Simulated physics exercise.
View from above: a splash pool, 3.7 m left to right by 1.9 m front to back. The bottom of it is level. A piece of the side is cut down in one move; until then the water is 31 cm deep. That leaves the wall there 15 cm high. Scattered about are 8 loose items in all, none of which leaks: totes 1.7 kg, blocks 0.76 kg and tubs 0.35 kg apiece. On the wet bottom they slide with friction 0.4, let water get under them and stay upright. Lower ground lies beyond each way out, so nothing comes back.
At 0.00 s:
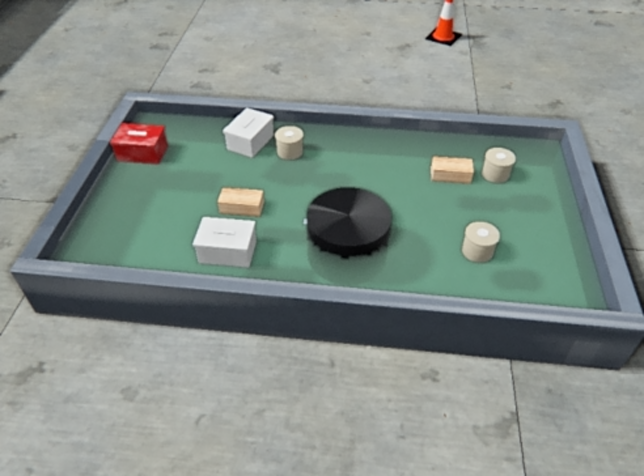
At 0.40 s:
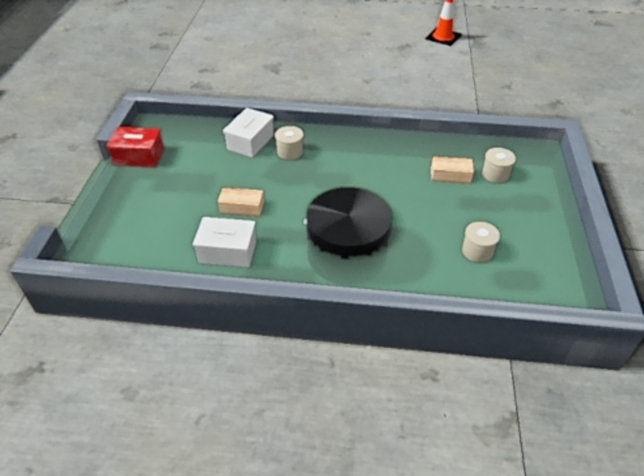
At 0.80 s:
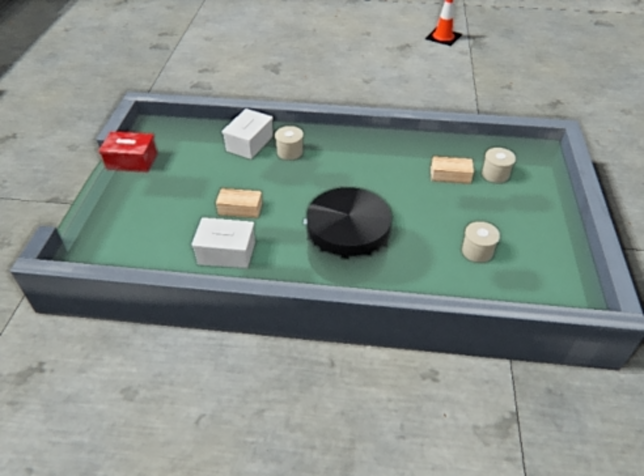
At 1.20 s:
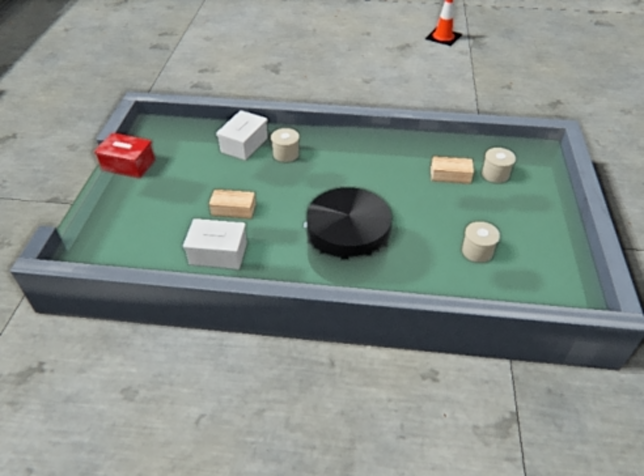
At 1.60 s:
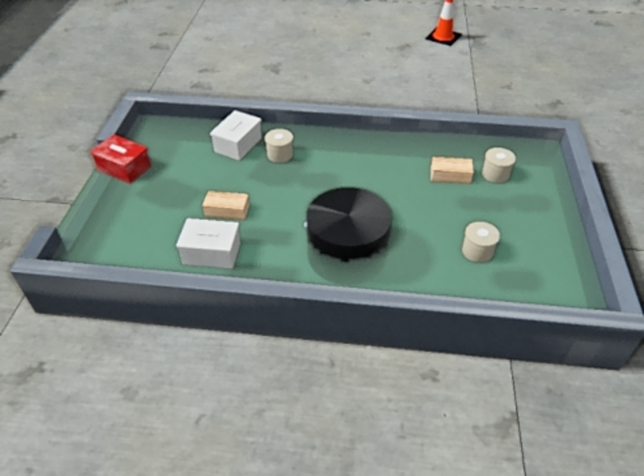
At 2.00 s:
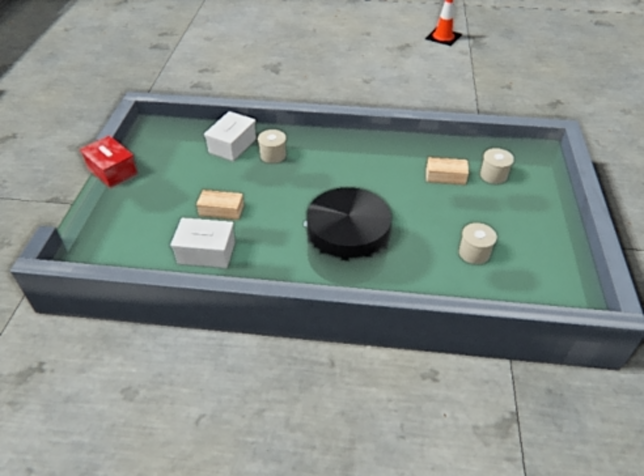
Splash pool on concrete, its left side opening in one section, the red tote drifting left into the gap, nearby items shifting slightly.
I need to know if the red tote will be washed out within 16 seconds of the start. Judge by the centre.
It is let out.
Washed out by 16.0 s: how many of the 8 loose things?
The answer is 2 at that time.
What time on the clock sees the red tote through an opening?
Around 2.5 seconds.
After 3.2 s the red tote has gone out; 1 of 8 are out; 7 afloat.
After 7.2 s the red tote has gone out; 1 of 8 are out; 7 afloat.
After 12.0 s the red tote has gone out; 1 of 8 are out; 7 afloat.
After 16.0 s the red tote has gone out; 2 of 8 are out; 6 afloat.
